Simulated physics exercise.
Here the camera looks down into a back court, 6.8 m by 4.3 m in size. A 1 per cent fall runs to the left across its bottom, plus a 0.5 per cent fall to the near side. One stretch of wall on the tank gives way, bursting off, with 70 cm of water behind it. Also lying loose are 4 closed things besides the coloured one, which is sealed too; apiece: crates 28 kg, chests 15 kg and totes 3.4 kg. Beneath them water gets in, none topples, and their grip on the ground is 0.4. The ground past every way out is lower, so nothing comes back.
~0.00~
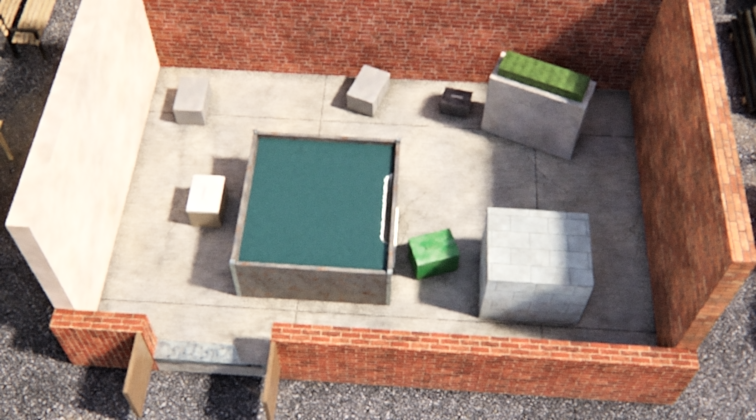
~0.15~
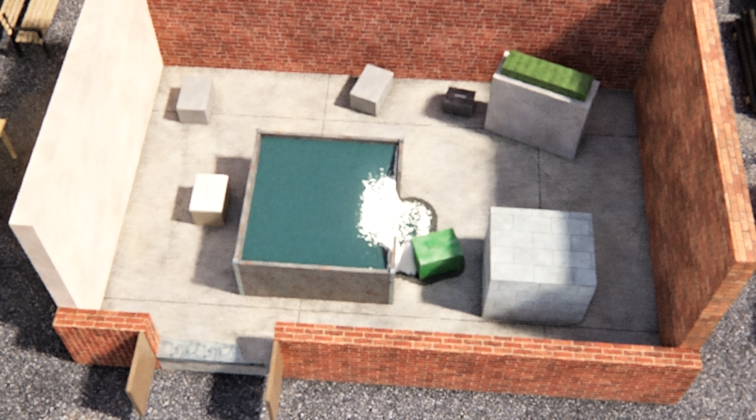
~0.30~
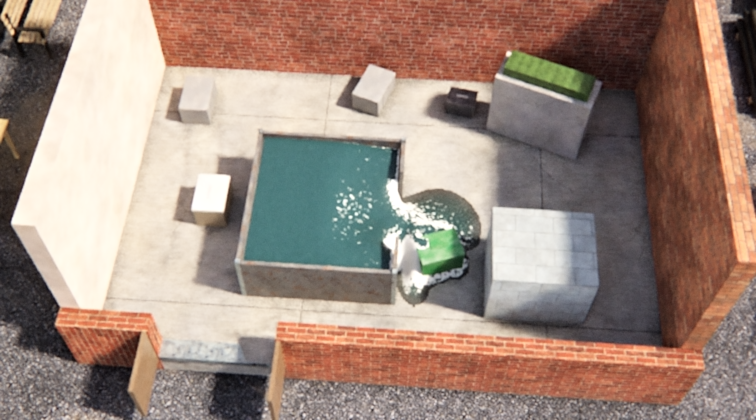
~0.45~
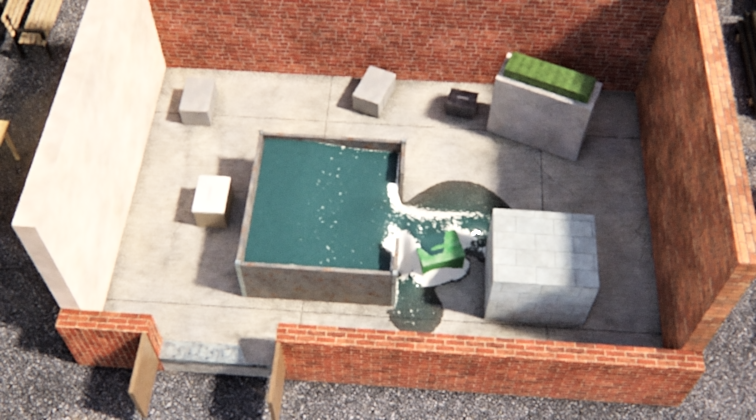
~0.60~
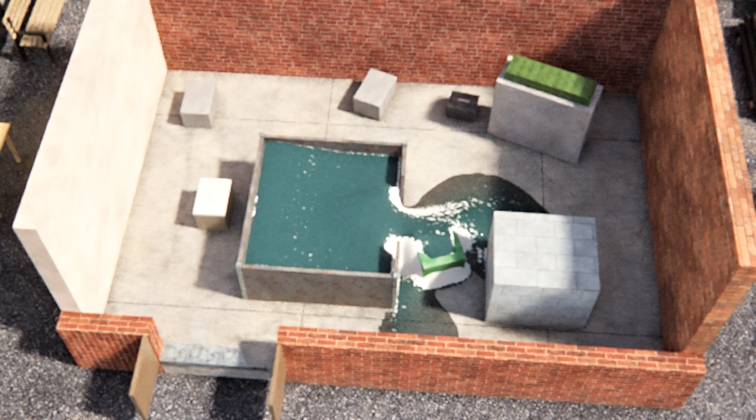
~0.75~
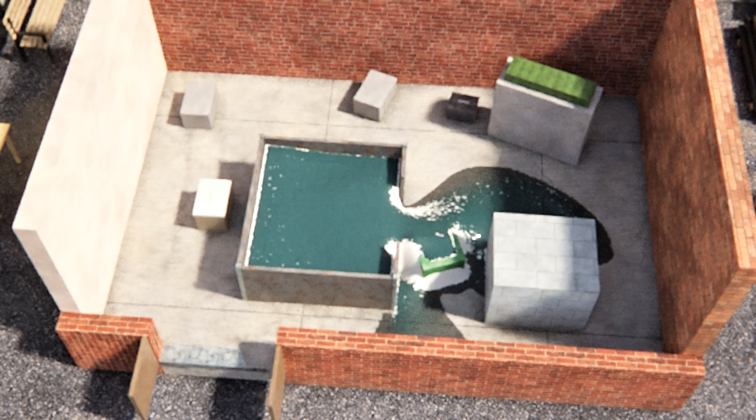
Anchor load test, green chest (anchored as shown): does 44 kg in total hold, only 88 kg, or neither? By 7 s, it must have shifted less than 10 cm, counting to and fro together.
Neither holds.
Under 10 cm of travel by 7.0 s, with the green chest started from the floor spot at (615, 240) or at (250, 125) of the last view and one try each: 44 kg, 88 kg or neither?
Well, just the big one for the first, the little one does for the second.
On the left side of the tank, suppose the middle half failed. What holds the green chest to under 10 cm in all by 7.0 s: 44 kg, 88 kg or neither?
So the lighter choice.
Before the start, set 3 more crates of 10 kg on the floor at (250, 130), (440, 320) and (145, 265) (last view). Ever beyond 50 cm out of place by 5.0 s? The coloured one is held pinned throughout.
In that order: Not as far, then farther, then not as far.
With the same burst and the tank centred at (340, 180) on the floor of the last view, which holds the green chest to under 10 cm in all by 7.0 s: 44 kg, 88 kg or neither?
Then the outcome is clear: Even the lighter works.
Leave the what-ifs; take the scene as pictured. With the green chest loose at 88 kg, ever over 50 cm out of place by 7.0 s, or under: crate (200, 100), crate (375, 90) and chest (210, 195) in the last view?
Below the mark, beyond the mark, below the mark.
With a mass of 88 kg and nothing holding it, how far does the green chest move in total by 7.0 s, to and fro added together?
About 120 cm.
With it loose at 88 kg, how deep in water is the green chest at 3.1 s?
About 14 cm.
After 1.4 s the green chest would be 102 cm from its start with 44 kg and 74 cm from its start with 88 kg; 15 cm of water round it then.
After 3.1 s the green chest would be 108 cm from its start with 44 kg and 99 cm from its start with 88 kg; 14 cm of water round it then.
After 4.9 s the green chest would be 123 cm from its start with 44 kg and 99 cm from its start with 88 kg; 11 cm of water round it then.
After 7.0 s the green chest would be 125 cm from its start with 44 kg and 99 cm from its start with 88 kg; 11 cm of water round it then.
